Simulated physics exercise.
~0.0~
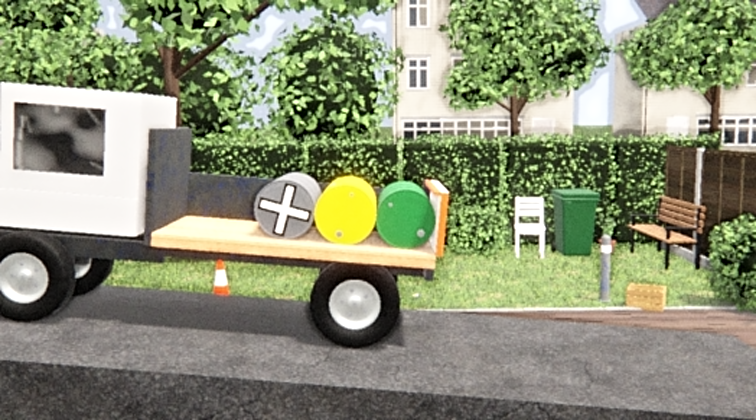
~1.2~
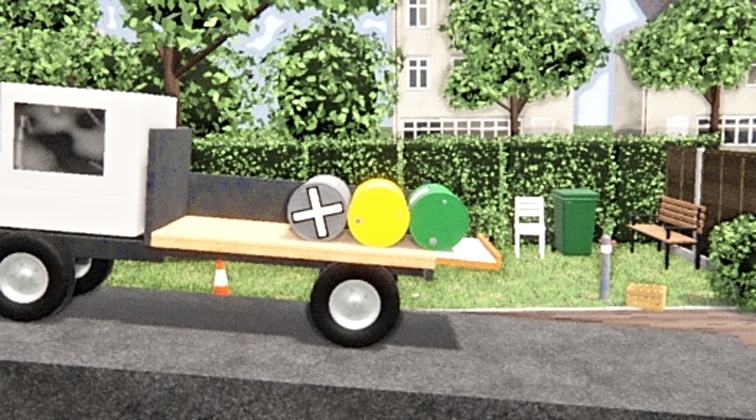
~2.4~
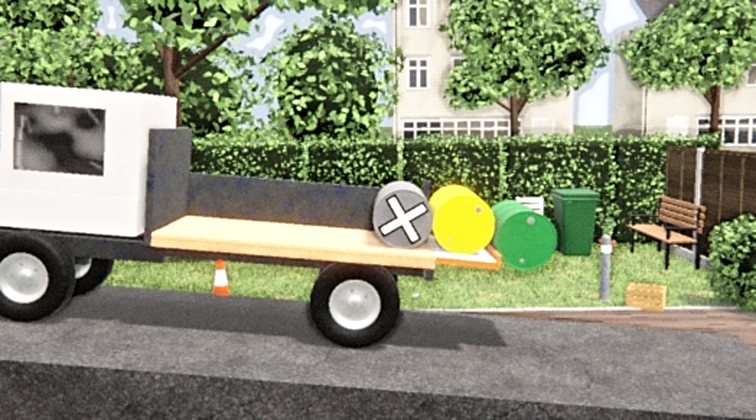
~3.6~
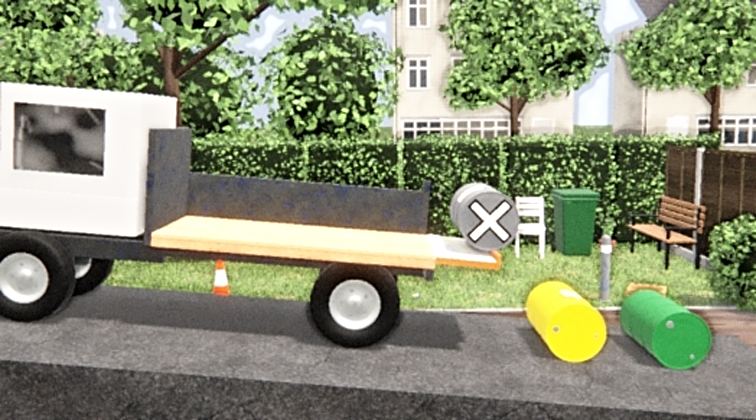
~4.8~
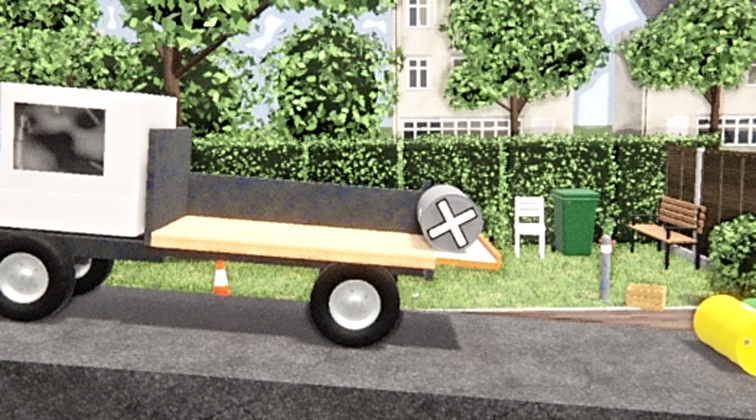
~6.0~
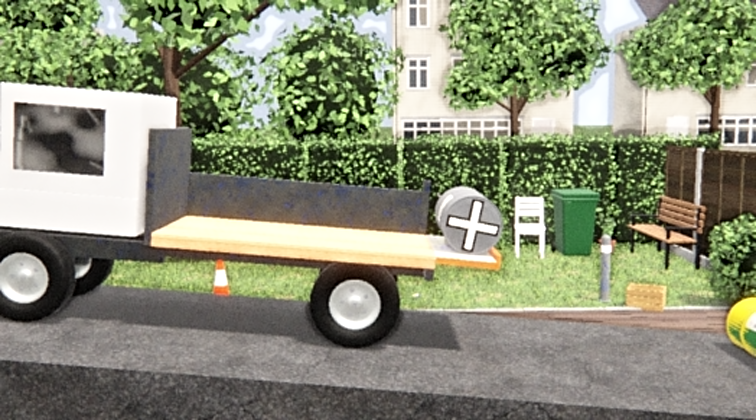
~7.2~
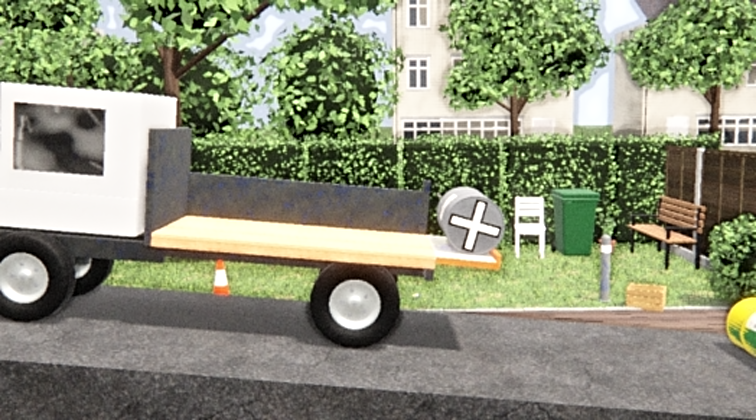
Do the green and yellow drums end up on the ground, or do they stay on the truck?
Both end up on the ground. The green drum rolls off the lowered tailgate and the yellow one drops off the back too.
